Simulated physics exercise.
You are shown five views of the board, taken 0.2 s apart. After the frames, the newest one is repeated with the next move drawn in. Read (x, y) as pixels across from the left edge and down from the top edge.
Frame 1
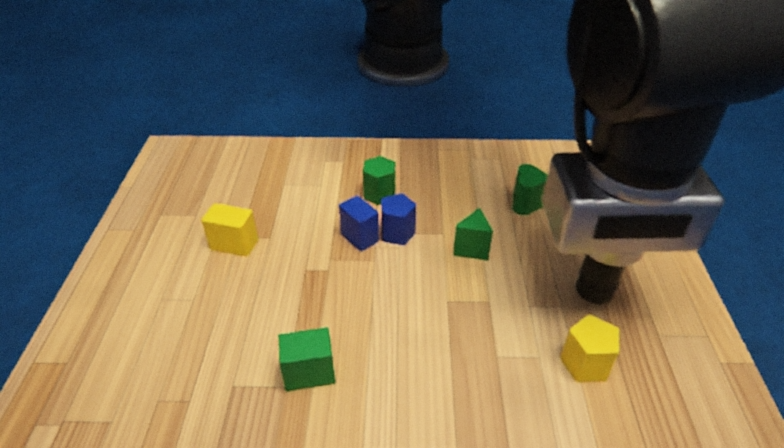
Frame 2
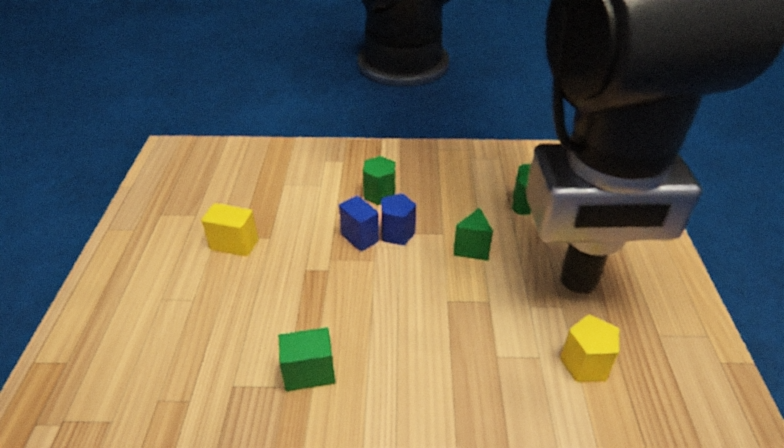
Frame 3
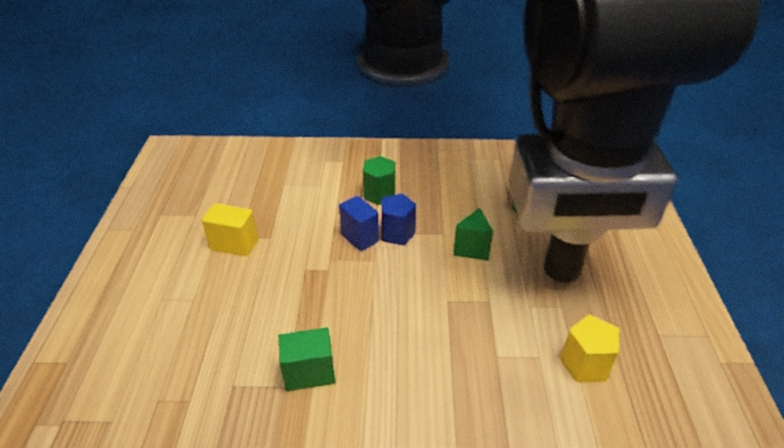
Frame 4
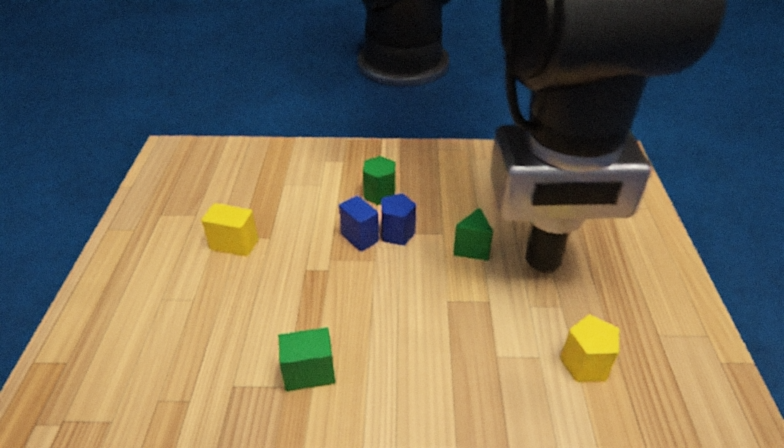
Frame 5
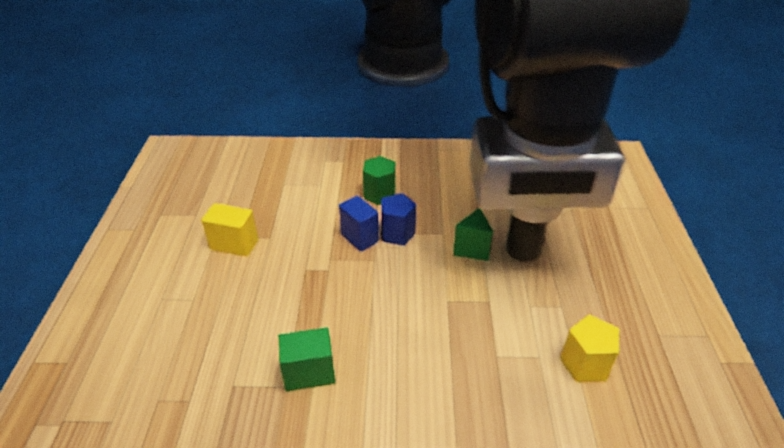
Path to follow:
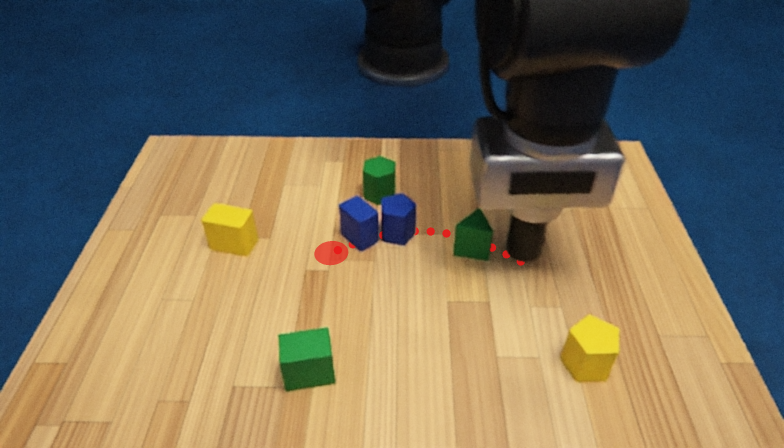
The video shows a robot arm with a dark rod gliding left and slightly away across a wooden board, nearing a green triangular block, while the scattered green, blue and yellow blocks stay still.
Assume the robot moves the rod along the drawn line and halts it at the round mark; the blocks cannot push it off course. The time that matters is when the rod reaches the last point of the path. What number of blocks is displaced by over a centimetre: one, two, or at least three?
Three or more blocks move more than 1 cm.
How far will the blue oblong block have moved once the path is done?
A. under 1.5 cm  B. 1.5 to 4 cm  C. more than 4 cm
C (more than 4 cm)
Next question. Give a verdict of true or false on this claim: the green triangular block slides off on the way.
True
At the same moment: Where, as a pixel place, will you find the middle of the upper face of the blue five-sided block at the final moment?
Most likely (294, 222).
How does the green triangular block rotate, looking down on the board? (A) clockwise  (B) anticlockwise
Answer: B.
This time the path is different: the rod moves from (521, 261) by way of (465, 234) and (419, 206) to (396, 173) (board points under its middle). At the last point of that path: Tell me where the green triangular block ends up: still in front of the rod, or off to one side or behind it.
I think the rod loses the green triangular block somewhere along the way.
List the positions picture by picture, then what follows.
In the first frame, rod tip (594, 291); block tops, blue oblong block (358, 208); green hexagon (379, 166); blue five-sided block (397, 205); green triangular block (476, 221).
In the second frame, rod (579, 281); blocks unchanged.
In the third frame, rod (562, 271); blocks unchanged.
In the fourth frame, rod (543, 261); blocks unchanged.
In the fifth frame, rod (523, 251); blue oblong block (358, 208); green hexagon (379, 166); blue five-sided block (397, 205); green triangular block (476, 221).
Path on the board, from (521, 261) via (459, 236) and (393, 233), ending at (331, 253).
On the path given first. One third of the way, rod (460, 225); green triangular block (436, 215), turned 20° anticlockwise.
Two thirds of the way, rod (393, 222); blue oblong block (331, 214), turned 15° clockwise; blue five-sided block (358, 207), turned 20° anticlockwise; green triangular block (392, 224), turned 80° anticlockwise.
At the end, rod (330, 242); blue oblong block (264, 228), turned 20° clockwise; green hexagon in place; blue five-sided block (294, 222), turned 15° anticlockwise; green triangular block (390, 226), turned 95° anticlockwise.
